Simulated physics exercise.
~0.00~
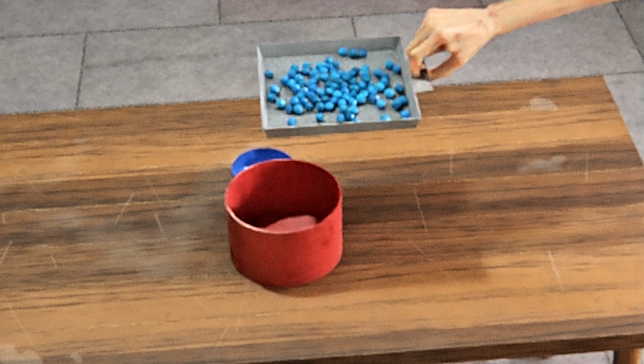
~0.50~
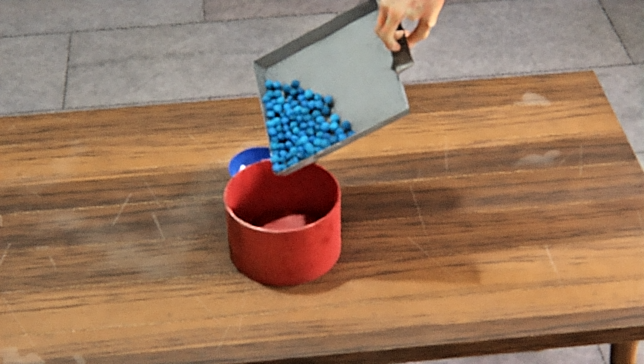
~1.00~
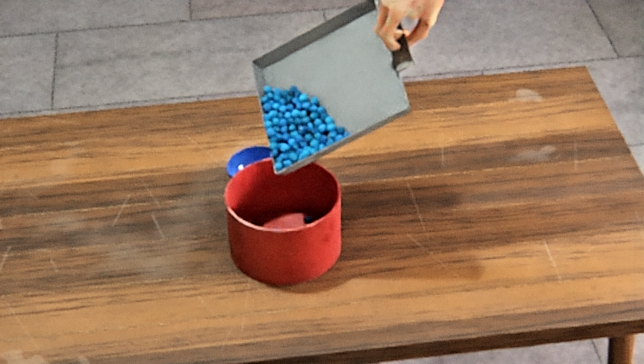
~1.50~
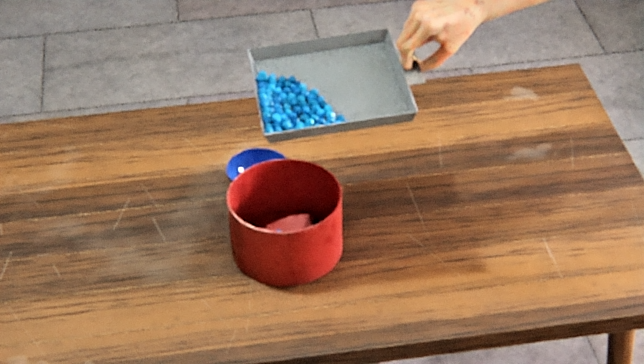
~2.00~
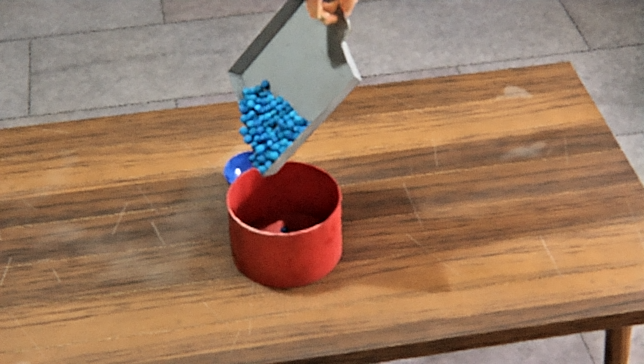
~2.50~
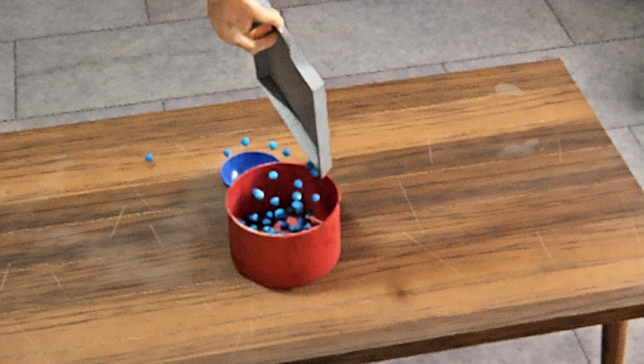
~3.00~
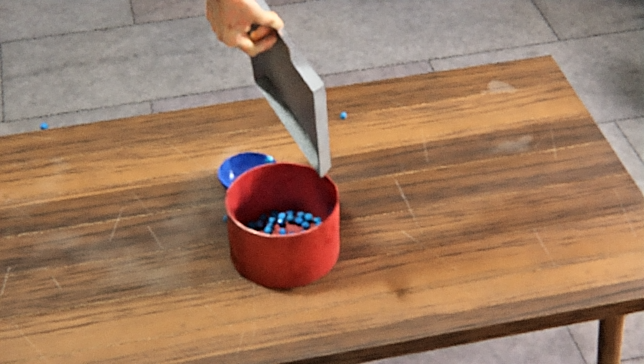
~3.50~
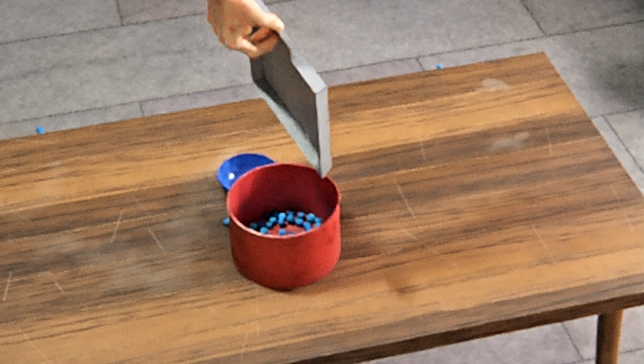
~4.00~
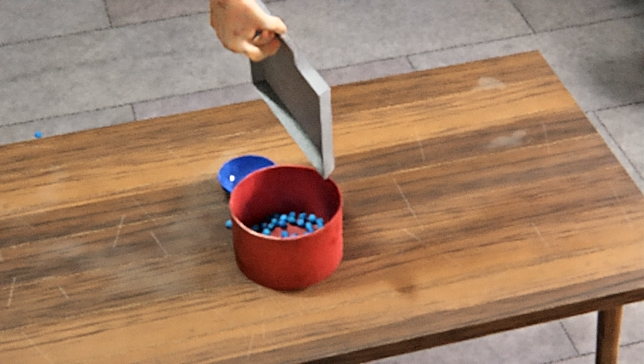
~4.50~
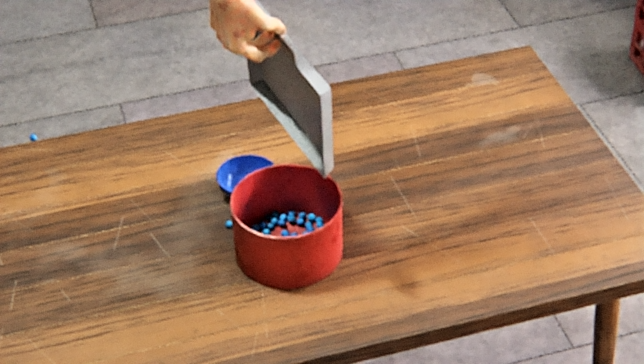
A hand tipped a gray tray of small blue balls toward a red pot, leveled it with most still aboard, then tilted it steeply, pouring nearly all of them into the pot while a few scattered outside past the small blue bowl.
